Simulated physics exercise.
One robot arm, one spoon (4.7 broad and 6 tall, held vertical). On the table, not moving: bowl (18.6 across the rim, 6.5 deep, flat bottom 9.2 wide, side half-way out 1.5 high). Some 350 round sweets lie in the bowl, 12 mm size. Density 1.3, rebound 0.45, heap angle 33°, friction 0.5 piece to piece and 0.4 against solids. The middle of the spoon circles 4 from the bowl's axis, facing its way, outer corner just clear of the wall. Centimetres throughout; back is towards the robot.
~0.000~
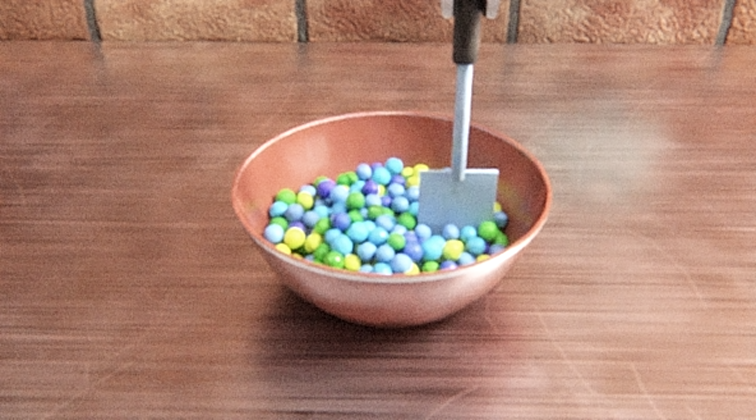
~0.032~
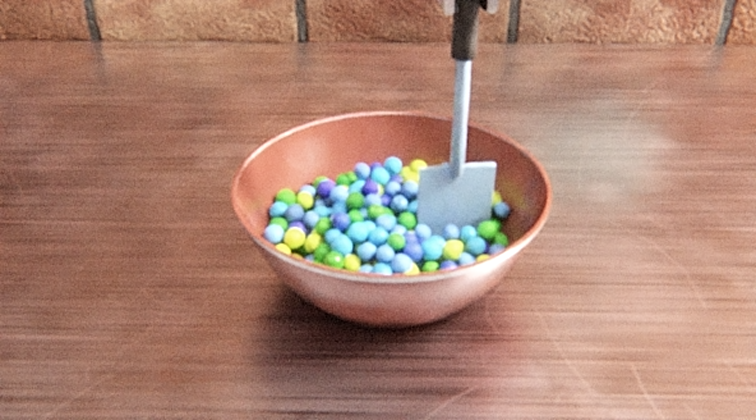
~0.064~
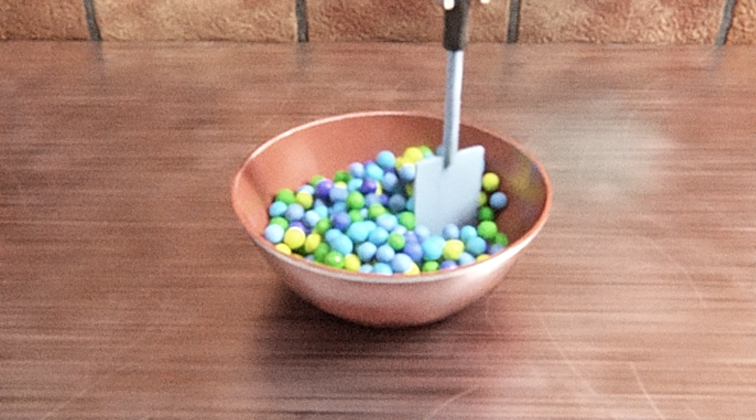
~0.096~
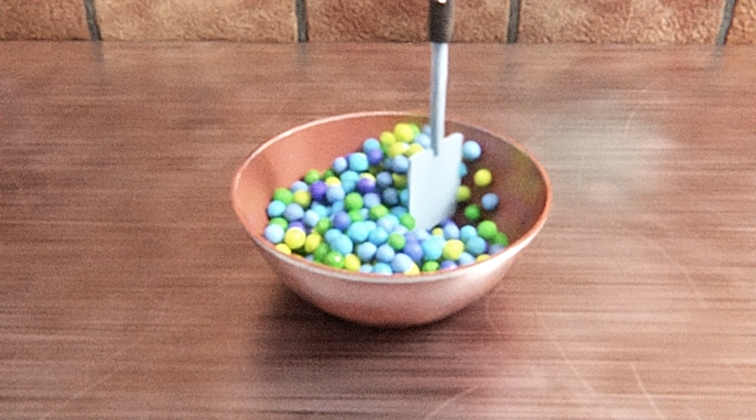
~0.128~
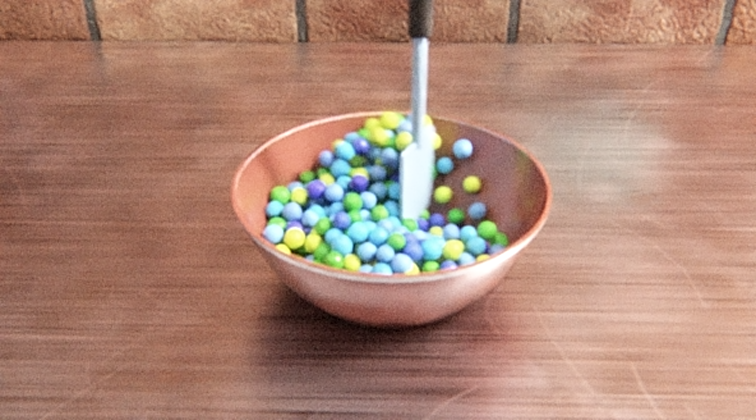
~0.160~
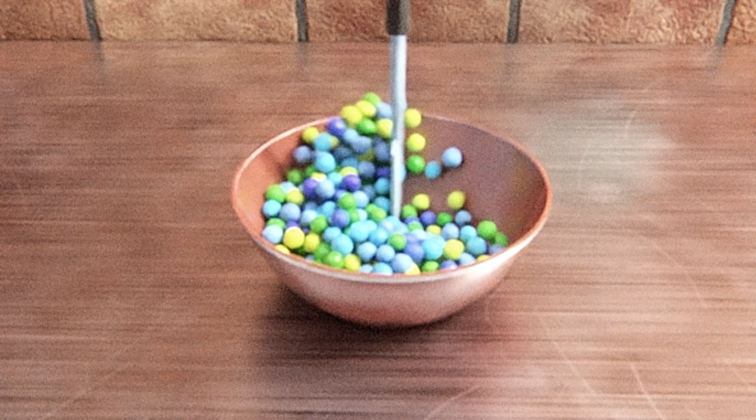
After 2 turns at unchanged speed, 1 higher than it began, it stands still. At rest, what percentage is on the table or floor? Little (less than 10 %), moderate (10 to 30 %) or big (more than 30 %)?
A moderate share, 10 to 30 %, ends on the table or floor.
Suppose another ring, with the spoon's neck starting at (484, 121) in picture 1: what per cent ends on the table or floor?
About 20 per cent.
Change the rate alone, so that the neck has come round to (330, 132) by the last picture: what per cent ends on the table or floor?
Some 50 per cent.
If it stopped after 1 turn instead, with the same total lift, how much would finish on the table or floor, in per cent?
Then about 15 per cent.
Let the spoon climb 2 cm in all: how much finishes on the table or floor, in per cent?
About 20 per cent.
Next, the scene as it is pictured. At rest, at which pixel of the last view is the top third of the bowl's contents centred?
At about (440, 201).
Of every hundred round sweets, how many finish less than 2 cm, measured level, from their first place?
About 5 per cent.
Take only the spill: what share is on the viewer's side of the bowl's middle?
Some 50 per cent.
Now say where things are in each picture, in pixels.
Spoon neck at (460, 149), 0° round; upper third of the load around (376, 220), from x 275 to 500, top at y 165; 348 in the bowl, in the first frame.
Spoon neck at (458, 144), 8° round; upper third of the load around (377, 216), from x 275 to 500, top at y 165, in the second frame.
Spoon neck at (450, 134), 27° round; upper third of the load around (384, 204), from x 275 to 500, top at y 155, in the third frame.
Spoon neck at (436, 125), 47° round; upper third of the load around (383, 194), from x 275 to 500, top at y 135, in the fourth frame.
Spoon neck at (418, 119), 66° round; upper third of the load around (372, 186), from x 275 to 500, top at y 120, in the fifth frame.
Spoon neck at (397, 116), 86° round; upper third of the load around (358, 181), from x 270 to 500, top at y 105; 348 in the bowl, in the sixth frame.
By 0.57 s, 334° round, highest piece 9 above the table; 306 in the bowl, 35 on the table or floor, 7 in flight or on the tool.
By 0.97 s, 223° round, highest piece 8 above the table; 278 in the bowl, 66 on the table or floor, 4 in flight or on the tool.
By 1.38 s, 0° round, highest piece 6 above the table; 268 in the bowl, 80 on the table or floor.
By 2.08 s, 0° round, highest piece 5 above the table; 268 in the bowl, 80 on the table or floor.
Final count, 268 in the bowl, 80 on the table or floor. That is 23 % on the table or floor.
